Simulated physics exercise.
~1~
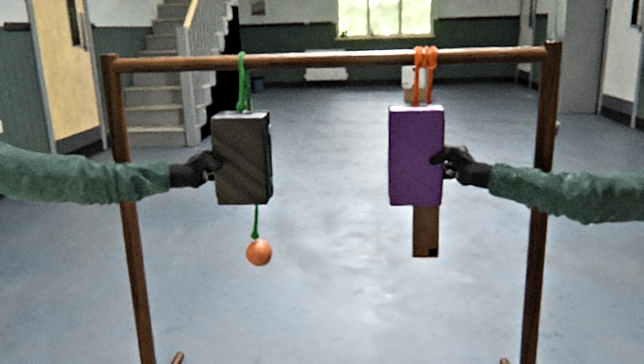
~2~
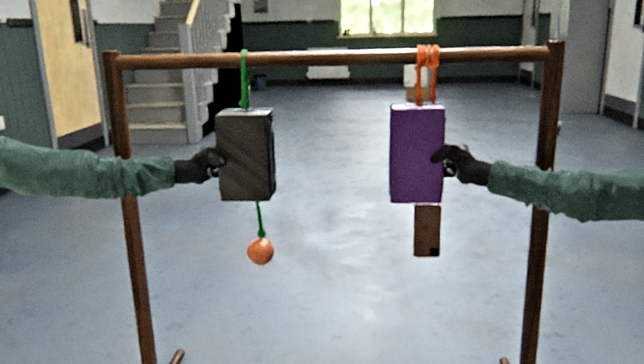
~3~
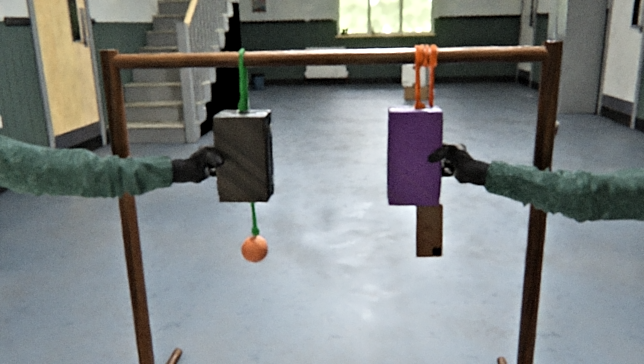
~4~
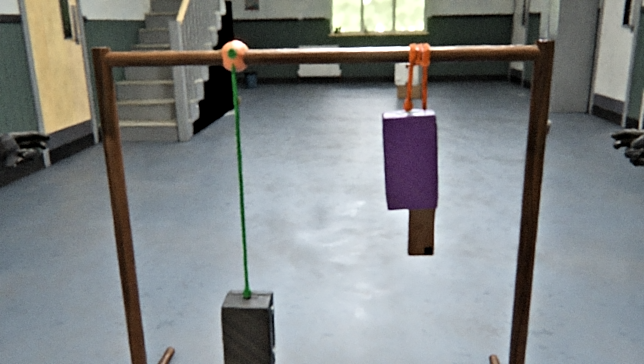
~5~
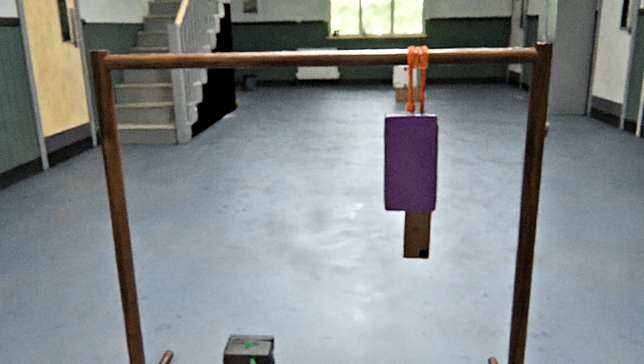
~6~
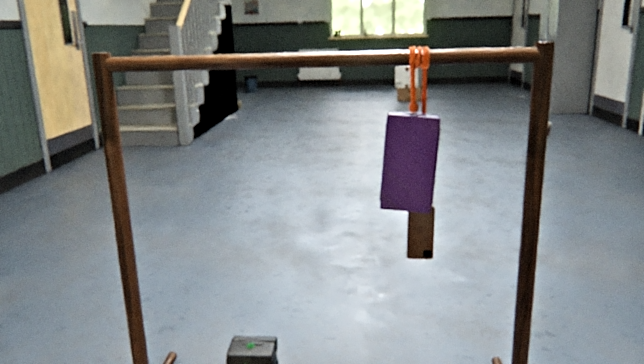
The clip opens on a wooden rail in a blue-floored hall, with a dark case on a green rope at left and a purple case on orange rope at right, each steadied by a gloved hand. An orange ball dangles beneath the dark case, and a brown block hangs below the purple one. The hands let go and draw back. The dark case drops, pulling the ball up to the rail, then lands on the floor as ball and rope leave the rail. The purple case stays hanging with its brown block to the end.
